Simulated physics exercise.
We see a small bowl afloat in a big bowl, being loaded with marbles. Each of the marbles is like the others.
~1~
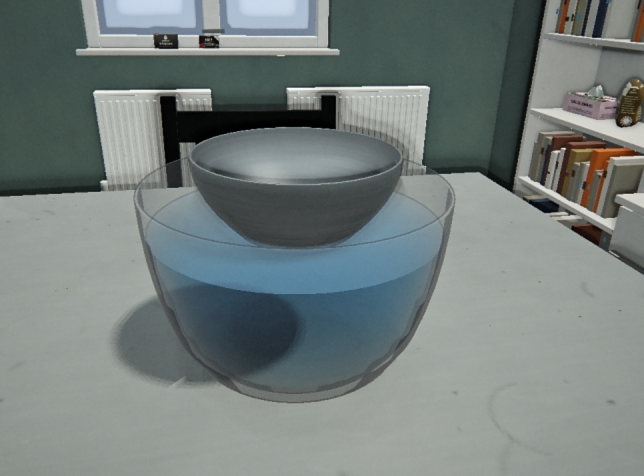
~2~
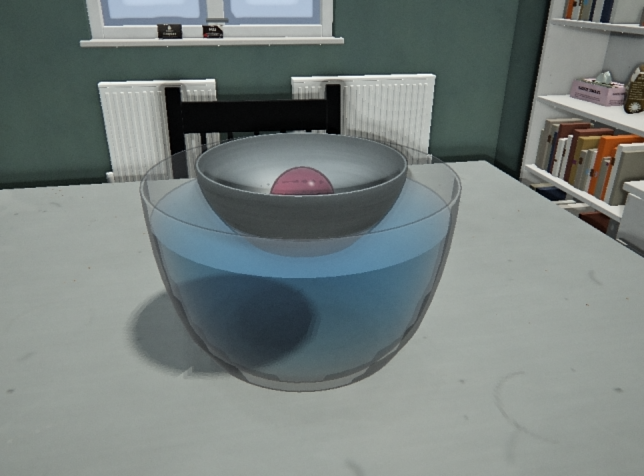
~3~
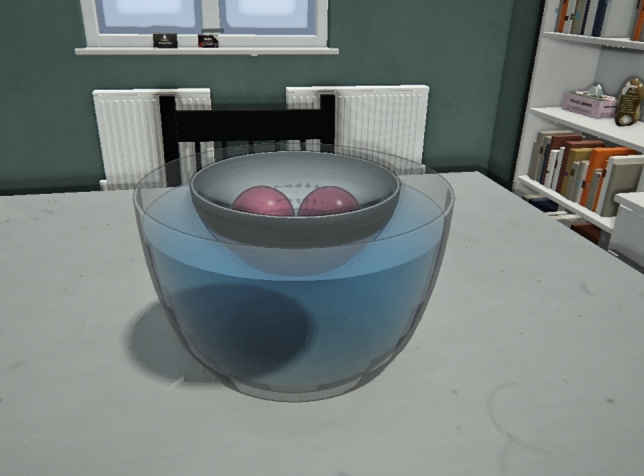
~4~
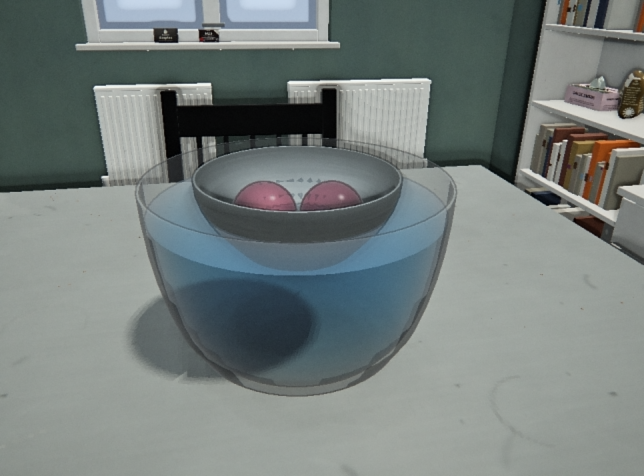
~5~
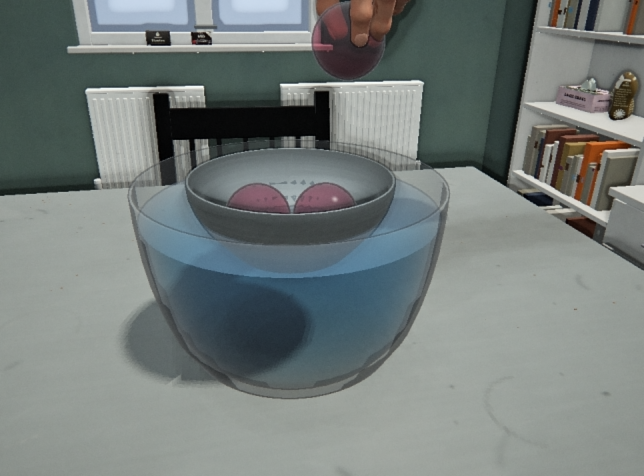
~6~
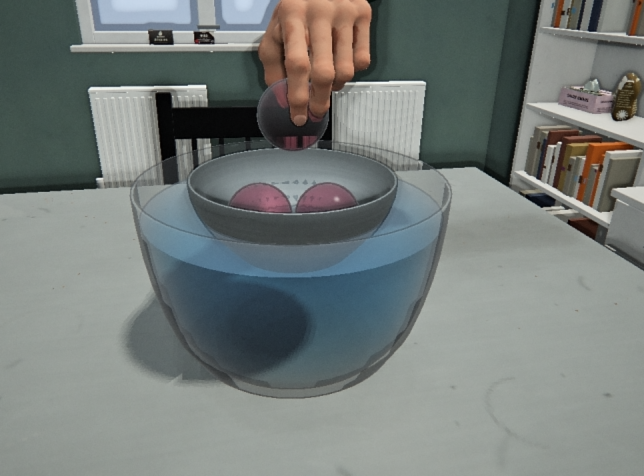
A hand comes in late over a large clear bowl of blue water on a pale grey table, seen from slightly above in a green-walled room. A small grey bowl floats inside, with white radiators, a black chair and a window behind and bookshelves right. The small bowl sits lower as two pink marbles appear in it, then the hand brings another above it, while the view shifts slightly.
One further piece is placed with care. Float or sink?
I bet it survives this one.
Soon after, the glass marble is in and the small bowl dips.
Later, it steadies; about a fifth of its side above the surface.
In the end, the small bowl floats; about a fifth of its side above the surface.
